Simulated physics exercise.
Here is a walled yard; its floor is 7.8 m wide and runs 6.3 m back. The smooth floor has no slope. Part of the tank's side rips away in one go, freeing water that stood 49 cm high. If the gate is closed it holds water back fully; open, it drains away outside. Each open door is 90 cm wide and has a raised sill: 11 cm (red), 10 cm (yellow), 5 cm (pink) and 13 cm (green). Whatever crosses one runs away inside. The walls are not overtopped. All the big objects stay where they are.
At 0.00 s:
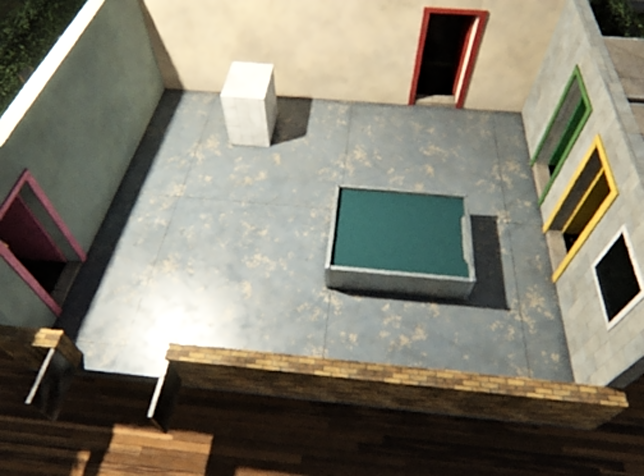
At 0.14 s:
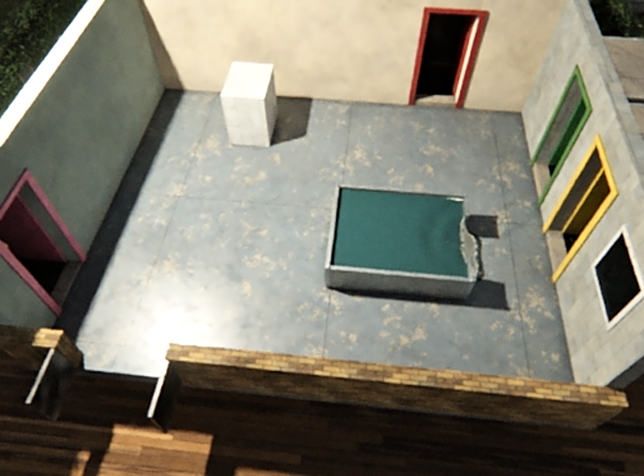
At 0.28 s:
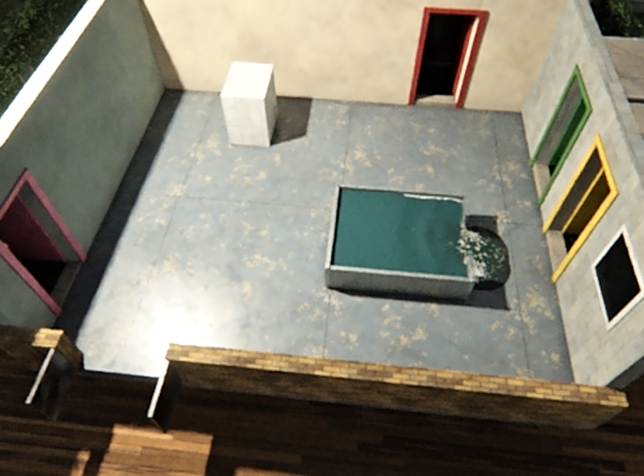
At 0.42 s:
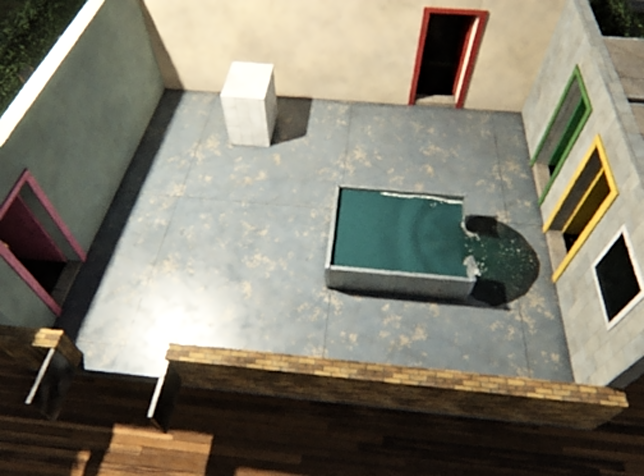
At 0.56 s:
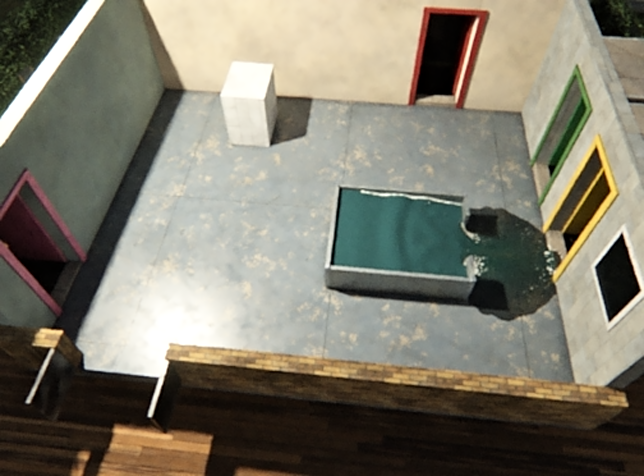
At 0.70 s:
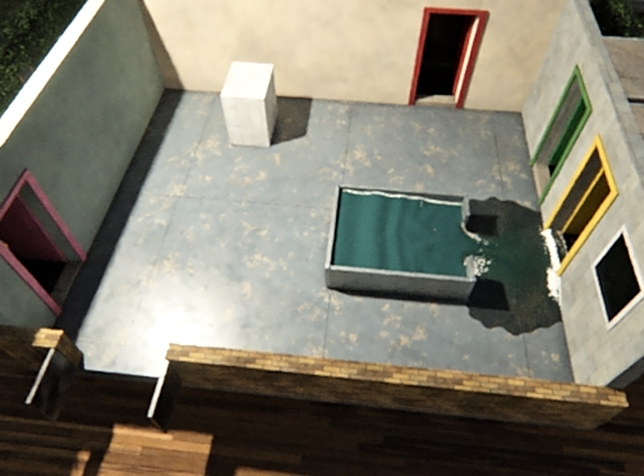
Water gushing from the broken right side of a tank, spreading across a walled yard's grey floor and reaching the right wall.
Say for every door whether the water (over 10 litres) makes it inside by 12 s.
Door by door: At the red door it stays under the limit; at the yellow door it passes the limit; at the pink door it does not reach the limit; at the green door it does not reach the limit.
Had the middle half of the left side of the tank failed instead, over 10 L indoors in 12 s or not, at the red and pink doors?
Then: Red under, pink over.
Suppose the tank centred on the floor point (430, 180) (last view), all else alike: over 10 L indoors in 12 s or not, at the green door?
Then: Green over.
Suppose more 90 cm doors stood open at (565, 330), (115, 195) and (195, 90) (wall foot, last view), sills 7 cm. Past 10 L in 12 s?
In that order: Over, below, under.
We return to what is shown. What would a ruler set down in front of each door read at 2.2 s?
Depths in cm: Red 0, yellow 26, pink 0, green 8.
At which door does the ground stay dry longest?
The pink one.
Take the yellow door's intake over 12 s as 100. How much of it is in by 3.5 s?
About 80 per cent.
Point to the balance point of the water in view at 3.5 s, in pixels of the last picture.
Around (443, 256).
After 1.4 s water covers 10 % of the floor and is deepest (28 cm) near (470, 258); red door not reached, yellow door 22 cm at the sill, 68 L in, pink door not reached, green door 6 cm at the sill, 0 L in.
After 2.2 s water covers 15 % of the floor and is deepest (26 cm) near (550, 283); red door not reached, yellow door 26 cm at the sill, 150 L in, pink door not reached, green door 8 cm at the sill, 0 L in.
After 3.5 s water covers 25 % of the floor and is deepest (18 cm) near (570, 391); red door 4 cm at the sill, 0 L in, yellow door 18 cm at the sill, 234 L in, pink door not reached, green door 7 cm at the sill, 0 L in.
After 7.0 s water covers 55 % of the floor and is deepest (12 cm) near (573, 403); red door 6 cm at the sill, 0 L in, yellow door 11 cm at the sill, 294 L in, pink door not reached, green door 4 cm at the sill, 0 L in.
After 12.0 s water covers 85 % of the floor and is deepest (6 cm) near (560, 402); red door 4 cm at the sill, 0 L in, yellow door 6 cm at the sill, 297 L in, pink door 4 cm at the sill, 0 L in, green door 3 cm at the sill, 0 L in.
